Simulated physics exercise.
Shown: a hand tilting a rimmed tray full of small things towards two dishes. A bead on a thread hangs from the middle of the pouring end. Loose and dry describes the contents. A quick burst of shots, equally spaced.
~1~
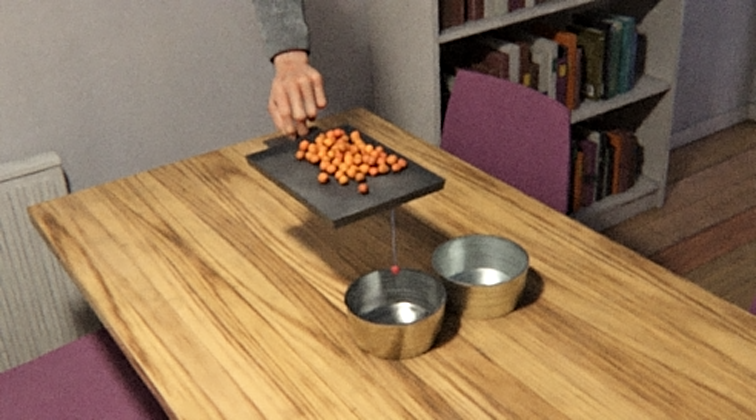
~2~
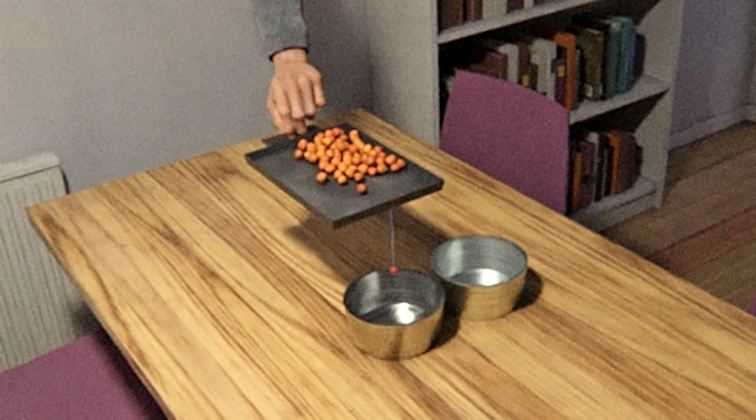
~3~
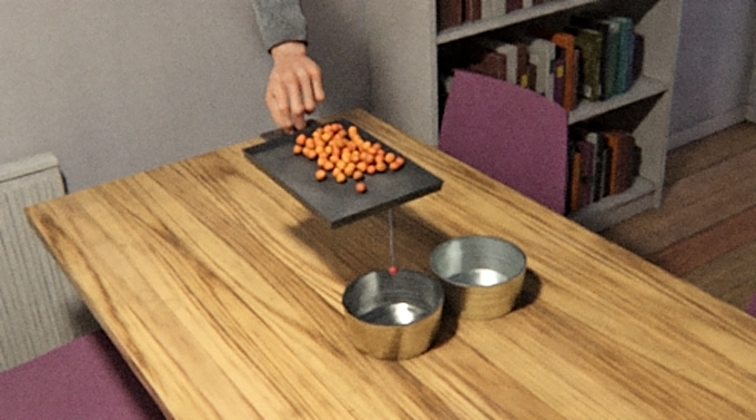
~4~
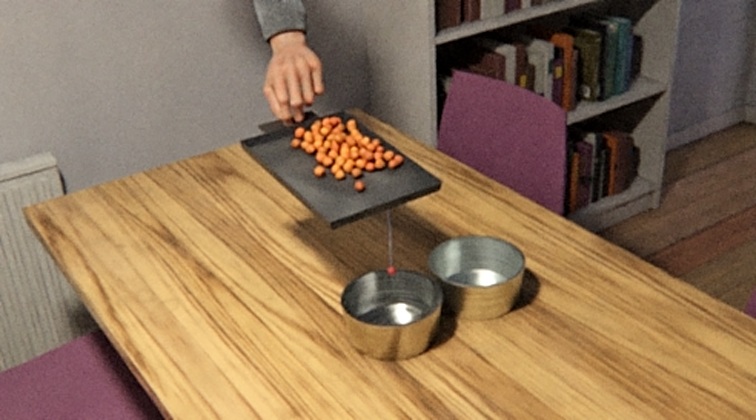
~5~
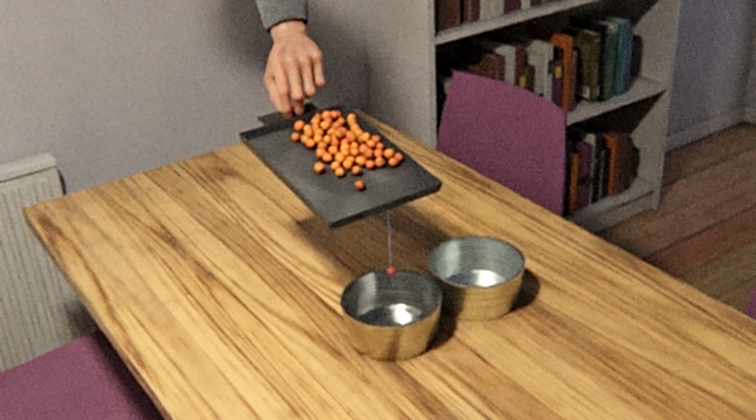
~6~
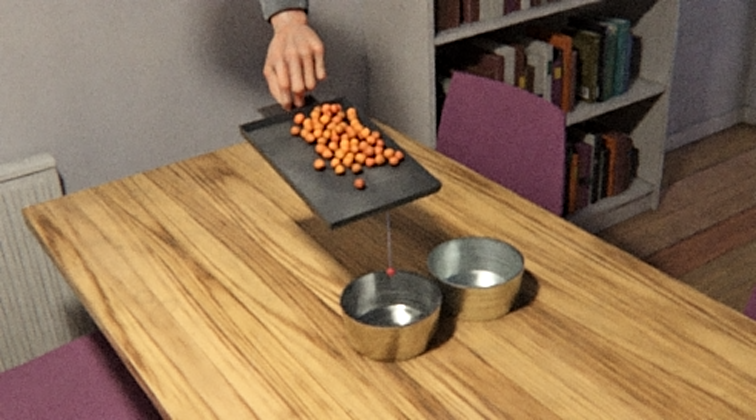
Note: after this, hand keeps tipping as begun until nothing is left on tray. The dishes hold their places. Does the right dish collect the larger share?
Most of the load heads over to the left dish, I'd guess.
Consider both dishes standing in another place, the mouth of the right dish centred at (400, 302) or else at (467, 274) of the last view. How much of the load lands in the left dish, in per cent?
First try: Roughly 0 per cent; second try: Roughly 40 per cent.
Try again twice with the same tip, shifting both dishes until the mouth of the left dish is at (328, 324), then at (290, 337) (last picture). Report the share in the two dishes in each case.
Try 1: Some 90 %; try 2: Some 50 %.
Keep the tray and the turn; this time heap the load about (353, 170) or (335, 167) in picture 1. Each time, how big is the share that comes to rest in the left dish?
The first gives 60 %, the second 50 %.
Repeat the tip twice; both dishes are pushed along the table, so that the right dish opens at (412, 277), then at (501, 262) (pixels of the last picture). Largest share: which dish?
The dish to the right, then the dish to the left.
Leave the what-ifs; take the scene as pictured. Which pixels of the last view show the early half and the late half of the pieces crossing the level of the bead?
Initially about (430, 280); subsequently about (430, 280).
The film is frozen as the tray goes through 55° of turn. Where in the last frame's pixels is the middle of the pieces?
Centre estimate: (393, 178).
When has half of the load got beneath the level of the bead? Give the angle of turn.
I'd say it is tilted about 110°.
Soon after the last picture, tray tipped steeply; nearly all on the tray; a stray few in the left dish; a stray few in the right dish; a stray few outside both.
A little later, tray tipped right over; nearly all on the tray; a stray few in the left dish; a stray few in the right dish; a stray few outside both.
Later still, tray tipped past a quarter turn; about two thirds in the left dish; about a quarter in the right dish; about a quarter outside both.
At rest, tray tipped past a quarter turn; about two thirds in the left dish; about a quarter in the right dish; about a quarter outside both.
